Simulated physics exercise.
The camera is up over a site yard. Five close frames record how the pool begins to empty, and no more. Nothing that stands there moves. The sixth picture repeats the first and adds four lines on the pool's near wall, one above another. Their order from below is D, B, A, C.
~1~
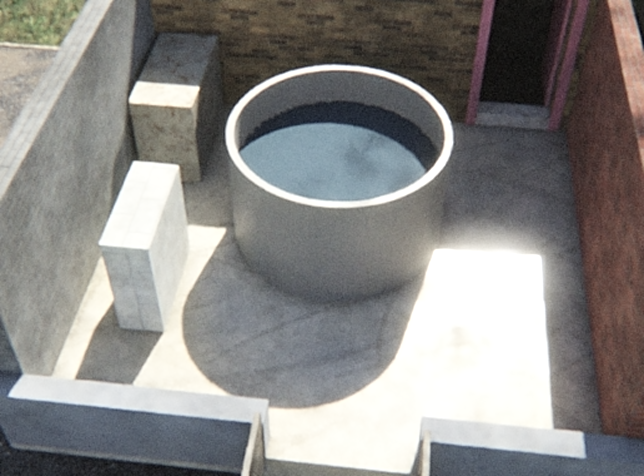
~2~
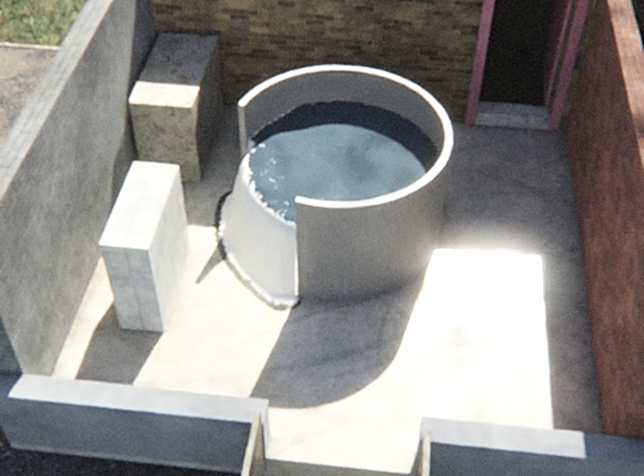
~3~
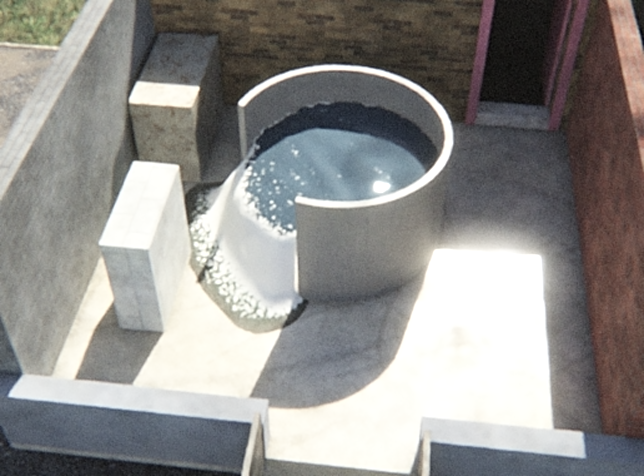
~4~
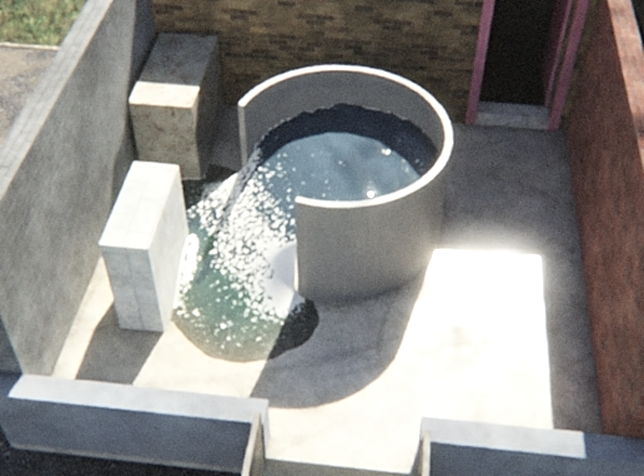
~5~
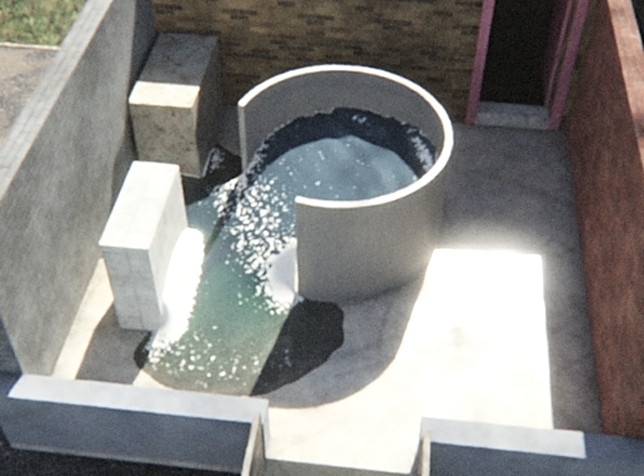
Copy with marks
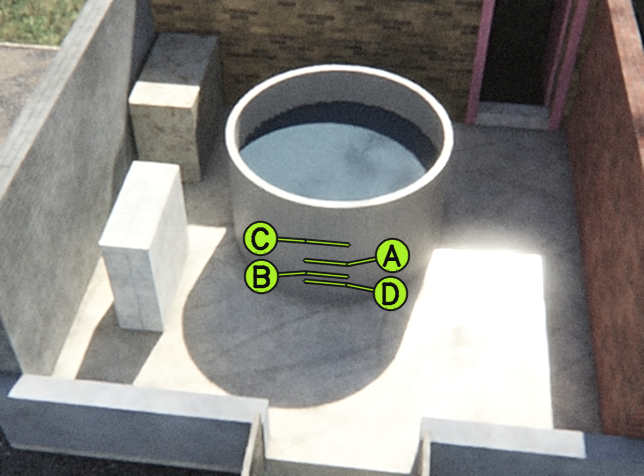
At the start, water sits still in a round grey tank in a walled concrete yard, with a pink-framed doorway behind. The left side of the tank wall opens and water pours out onto the ground. Foaming, greenish water spreads around the pale block and toward the front wall as the tank's level drops.
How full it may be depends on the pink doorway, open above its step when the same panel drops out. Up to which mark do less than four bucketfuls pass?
Choose C.
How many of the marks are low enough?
All four.
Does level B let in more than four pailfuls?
No.
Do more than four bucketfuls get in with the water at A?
No, that is safe.
On the marked copy, A at (326, 262); B at (326, 274); C at (326, 243); D at (326, 282); from the bottom up D, B, A, C.
With A, nothing gets over.
With B, nothing gets over.
With C, a bucket or two gets in.
With D, nothing gets over.
